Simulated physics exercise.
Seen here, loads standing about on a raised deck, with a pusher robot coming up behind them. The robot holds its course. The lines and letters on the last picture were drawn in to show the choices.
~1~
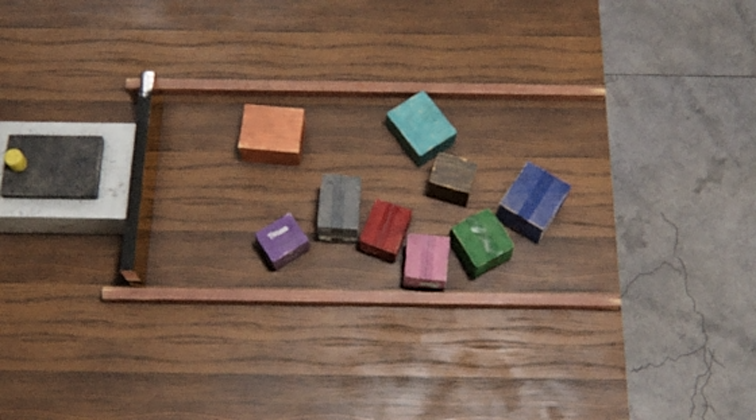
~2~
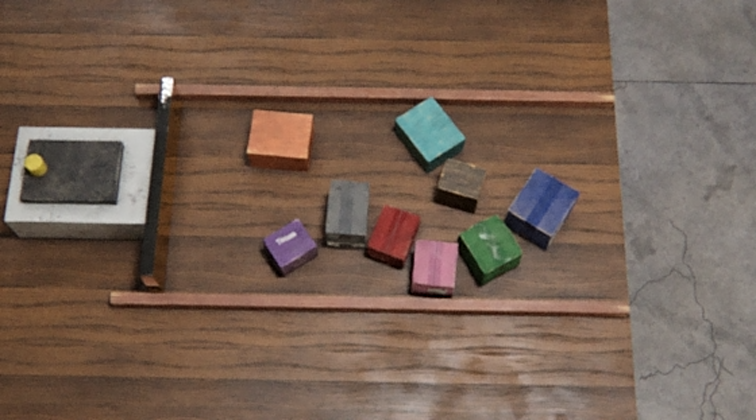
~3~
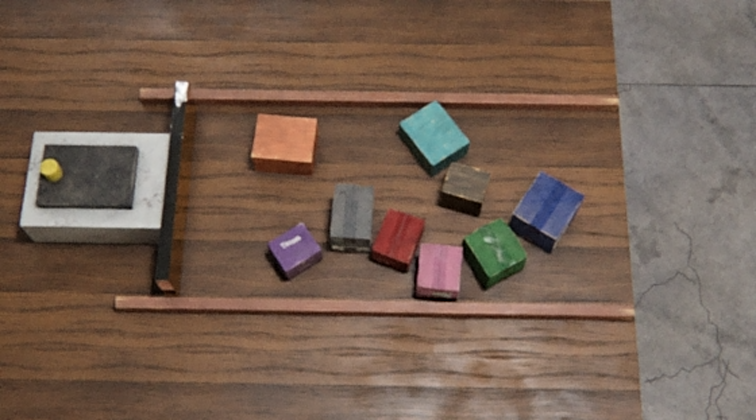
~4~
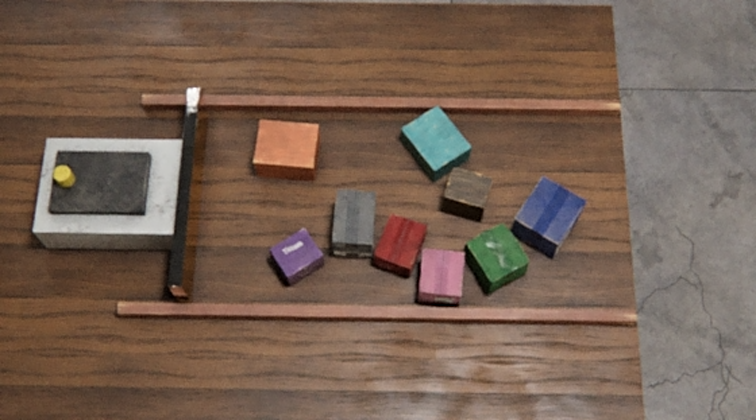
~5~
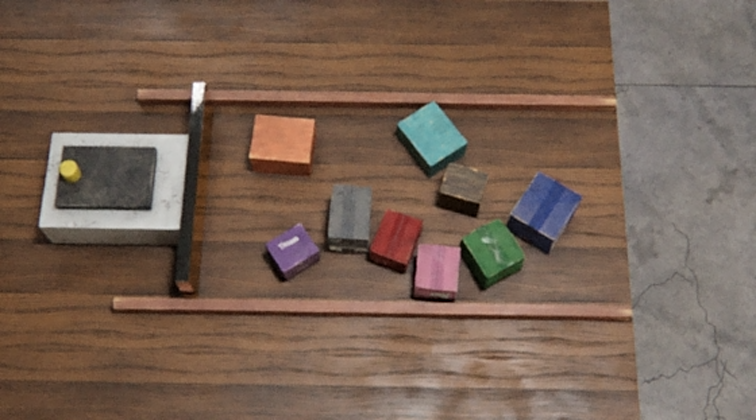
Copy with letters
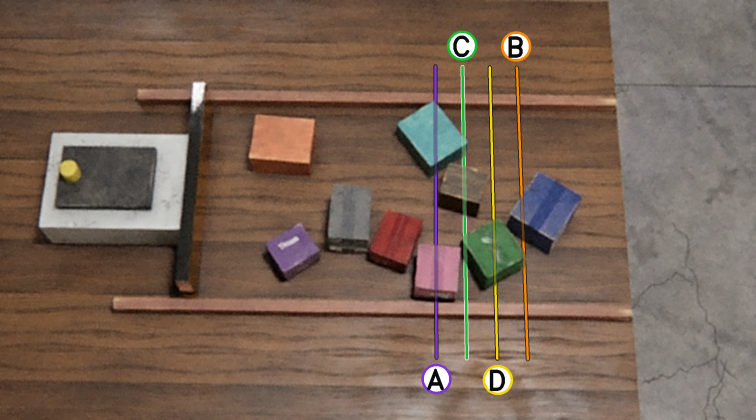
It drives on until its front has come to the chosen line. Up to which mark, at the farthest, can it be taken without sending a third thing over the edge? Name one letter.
No third one falls up to B.
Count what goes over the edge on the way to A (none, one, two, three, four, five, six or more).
By then, none.
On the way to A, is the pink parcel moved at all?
Yes.
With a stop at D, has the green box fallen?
By then, no.
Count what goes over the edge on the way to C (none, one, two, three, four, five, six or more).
In all, none.
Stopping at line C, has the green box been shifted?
Yes.
On the marked copy, A at (436, 204); B at (522, 205); C at (465, 204); D at (493, 205).
Taking B. A third of the way, robot (233, 179); pink parcel (442, 274); purple box (340, 264).
Two thirds of the way, robot (353, 181); blue parcel (566, 199); green box (548, 253).
When it is over, robot (445, 182); blue parcel over the edge; green box over the edge; two fallen.
As for the rest, A is within the limit but short; C is within the limit but short; D is within the limit but short.
